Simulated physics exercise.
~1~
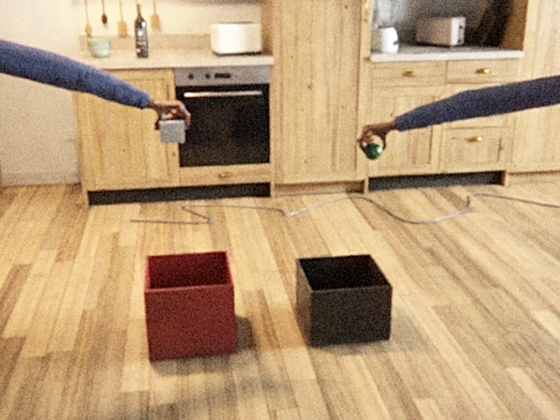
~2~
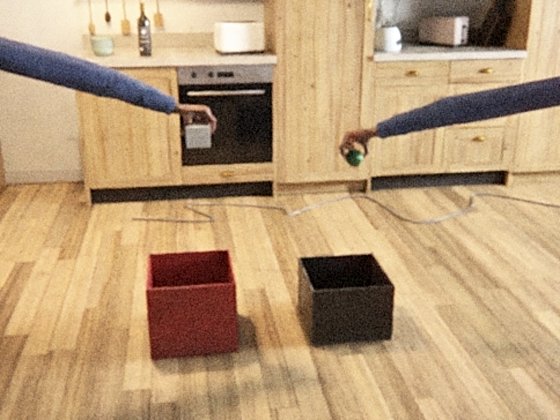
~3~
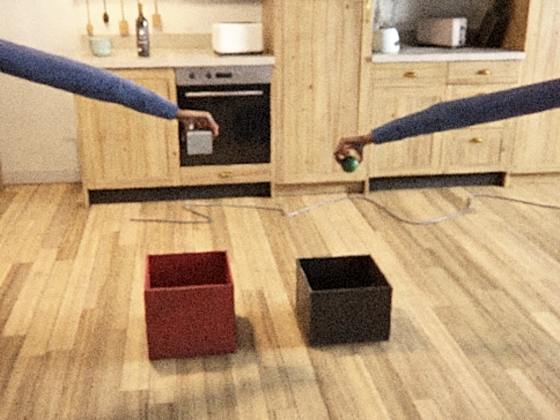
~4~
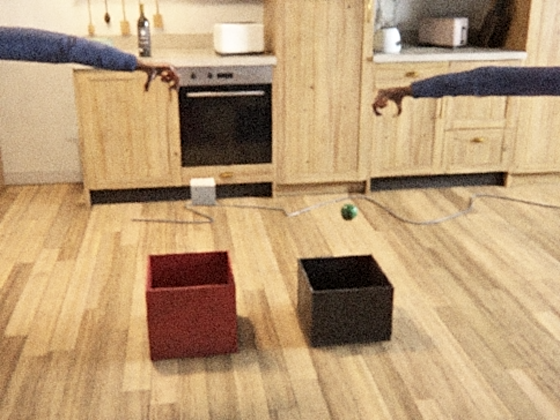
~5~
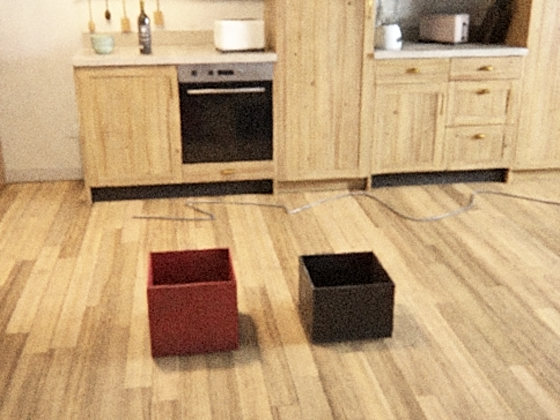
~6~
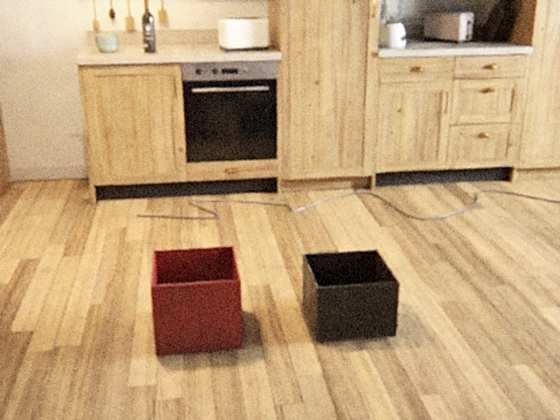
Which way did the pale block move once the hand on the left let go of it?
It moved down, dropping toward the red box below.
